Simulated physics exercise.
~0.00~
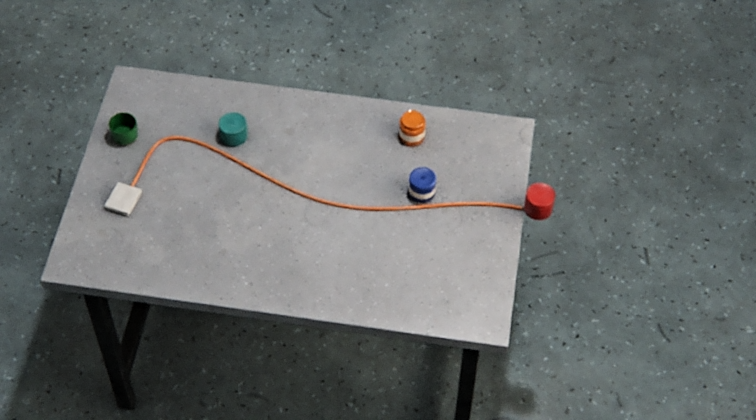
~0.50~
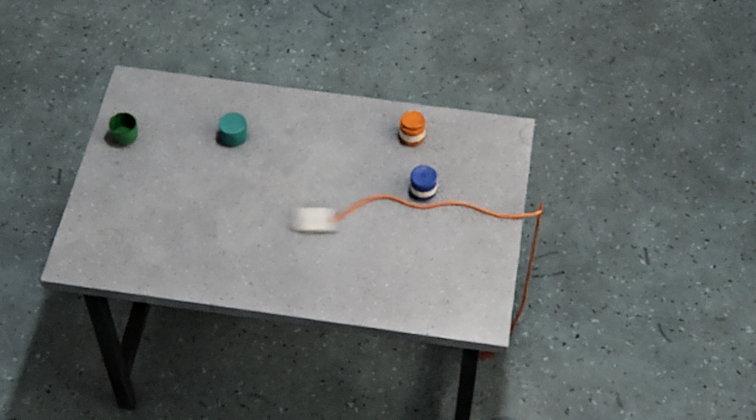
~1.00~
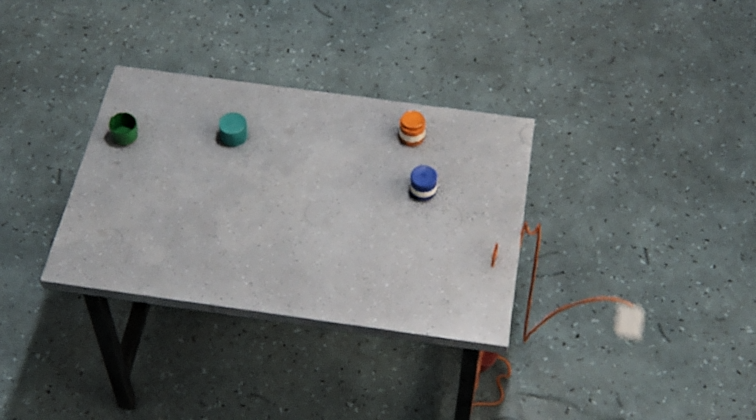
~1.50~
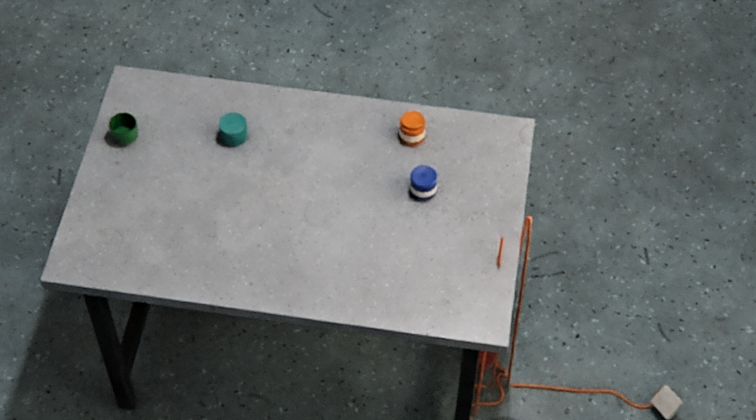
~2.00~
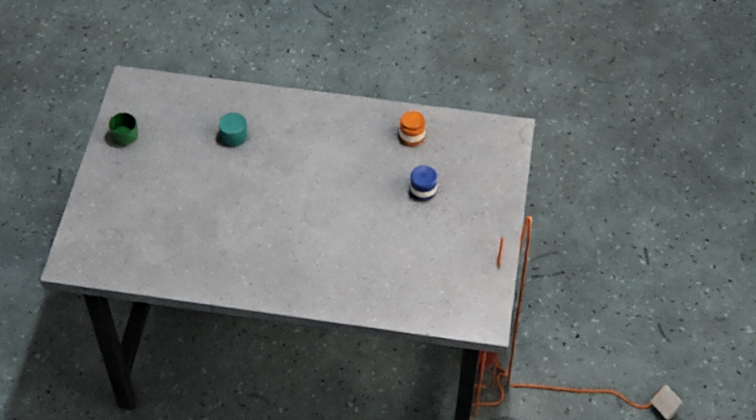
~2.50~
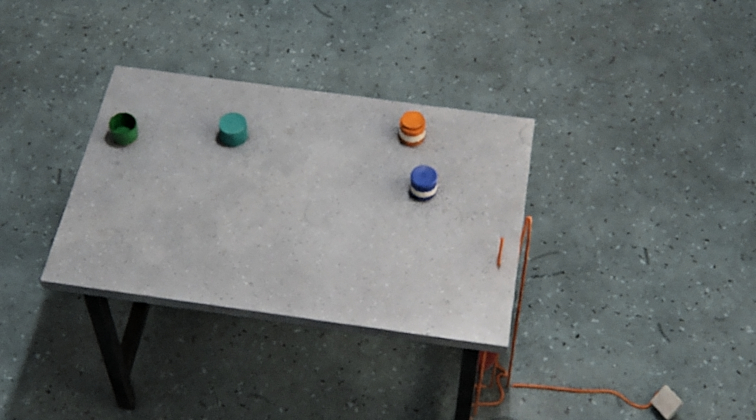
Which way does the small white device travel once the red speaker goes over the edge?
It moves to the right, sliding across the tabletop and going over the table's right side.
An orange cable snakes across a grey side table, seen from above at an angle, joining a small white device on the left to a round red speaker at the right edge. A green mug and a teal tub sit at the upper left, with an orange jar and a blue tin toward the right. The speaker drops over the right side, and the cable drags the white device across the tabletop. The device then follows over the edge. It comes to rest on the dark speckled floor at the lower right, the cable tangled beside the table leg, while the other items stay put.
